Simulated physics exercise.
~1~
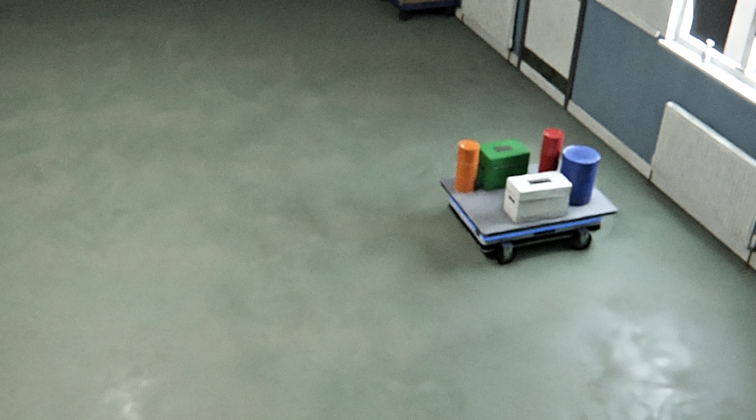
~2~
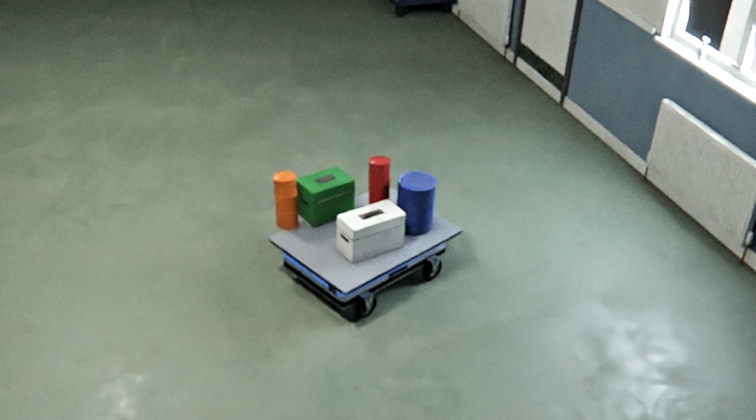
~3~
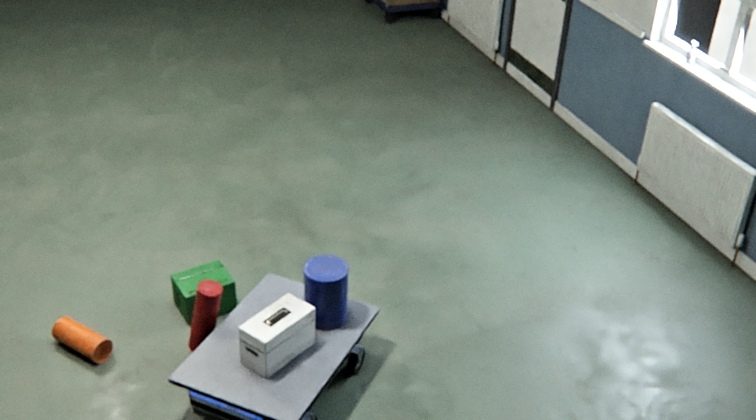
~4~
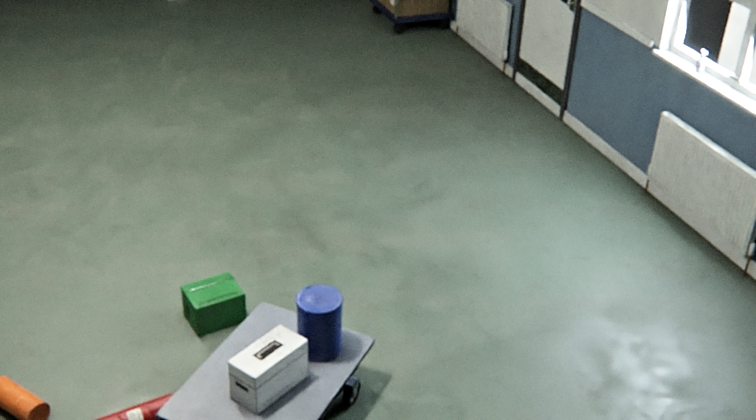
At the start, a low cart with a grey deck stands on a green floor near the right wall, carrying an orange canister, a red canister, a green toolbox, a white toolbox and a blue pail. It rolls left and toward the viewer with everything still aboard. As it swings round in a turn, the orange canister drops to the floor on its side, the green toolbox comes off too, and the red canister tips at the deck's edge. Finally the red canister lies on the floor, while the white toolbox and blue pail remain upright on the cart.
